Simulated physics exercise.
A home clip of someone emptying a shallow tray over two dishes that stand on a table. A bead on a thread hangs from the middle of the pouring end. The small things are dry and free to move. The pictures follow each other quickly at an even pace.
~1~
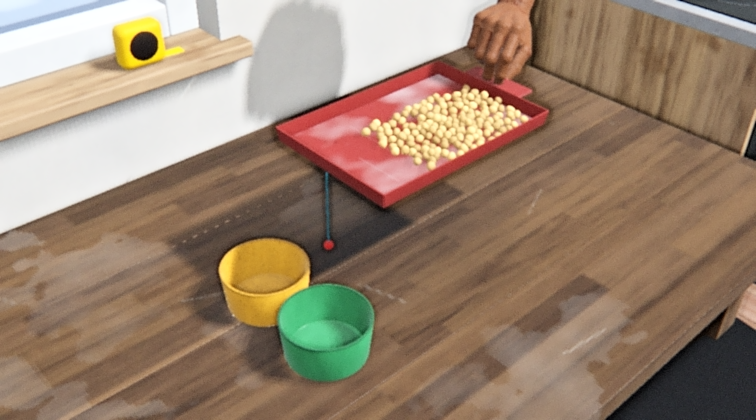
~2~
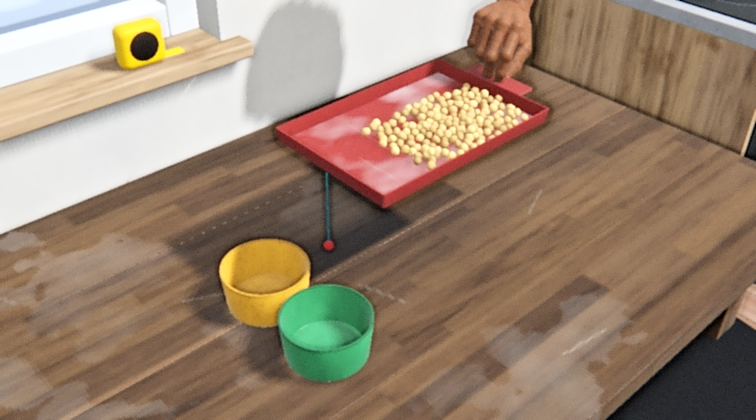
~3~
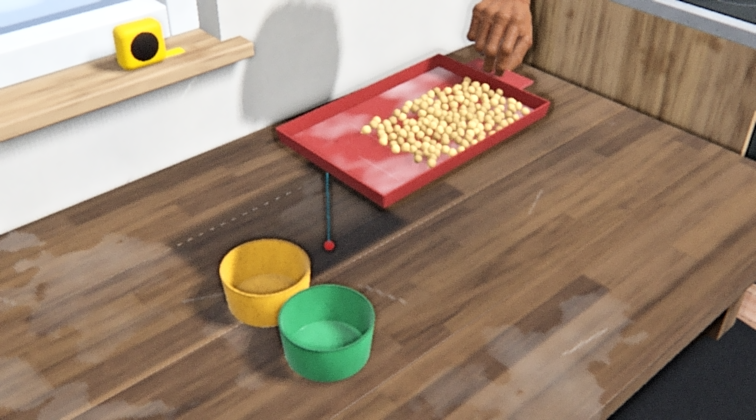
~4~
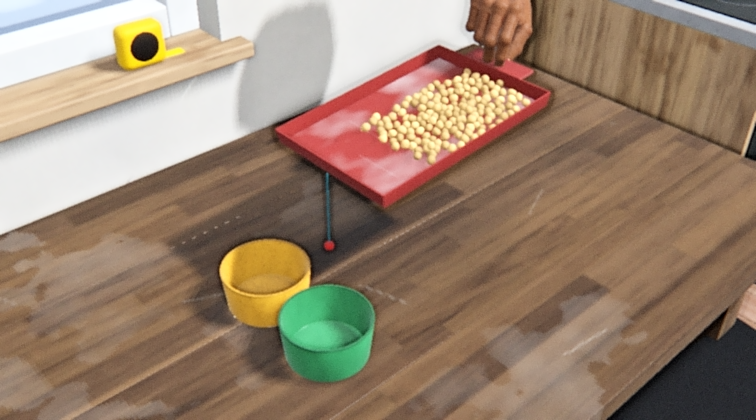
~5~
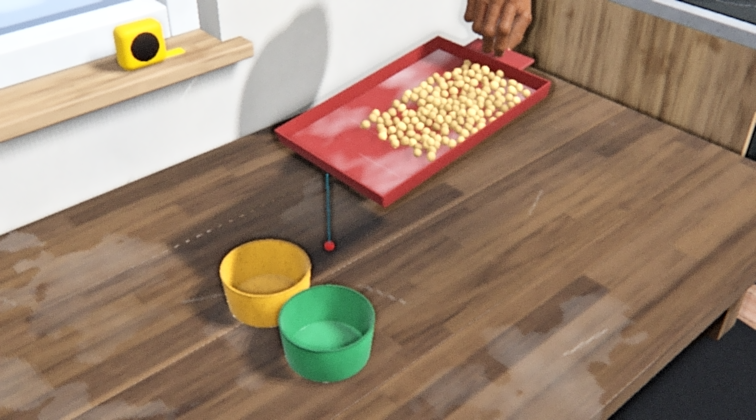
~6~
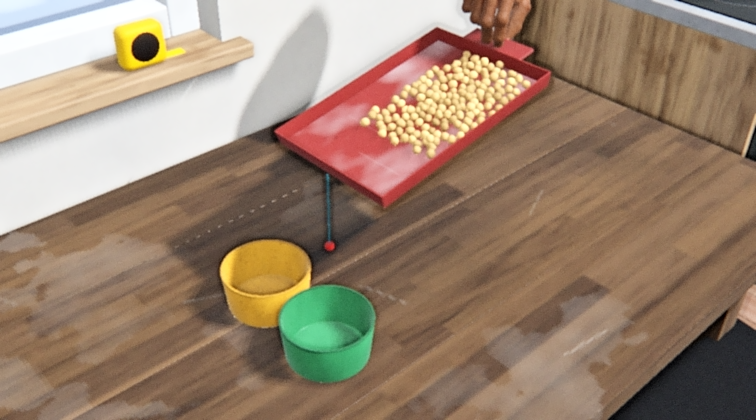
A hand slowly raised the far end of a red tray of chickpeas, tilting it slightly toward a yellow dish and a green one on a wooden table, while the chickpeas stayed bunched together.
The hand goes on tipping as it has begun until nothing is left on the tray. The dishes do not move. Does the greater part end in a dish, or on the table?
The two hold more than half of the load.
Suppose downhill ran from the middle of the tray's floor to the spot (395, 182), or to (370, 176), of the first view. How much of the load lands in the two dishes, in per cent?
In turn 20 and 60 in a hundred.
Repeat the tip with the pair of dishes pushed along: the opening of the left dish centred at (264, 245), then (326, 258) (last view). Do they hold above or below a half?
The first try: More than half. The second: Not half.
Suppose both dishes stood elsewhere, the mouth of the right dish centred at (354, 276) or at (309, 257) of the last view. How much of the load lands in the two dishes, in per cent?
About 30 and 40 per cent.
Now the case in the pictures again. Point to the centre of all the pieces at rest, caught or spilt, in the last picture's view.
Around (281, 306).
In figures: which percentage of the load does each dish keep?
For the left dish some 50 %, for the right dish some 30 %.
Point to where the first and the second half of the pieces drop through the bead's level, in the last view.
Around (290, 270) and then (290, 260).
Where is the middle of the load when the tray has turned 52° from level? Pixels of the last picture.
Close to (343, 141).
Just after the last frame, tray tipped steeply; almost all on the tray; just a few in the air.
A moment on, tray tipped right over; almost all on the tray; just a few in the right dish; just a few in the left dish; just a few outside both.
Further on, tray tipped past a quarter turn; roughly a third in the right dish; roughly half in the left dish; about a tenth outside both.
When it is over, tray tipped past a quarter turn; roughly a third in the right dish; roughly half in the left dish; about a tenth outside both.
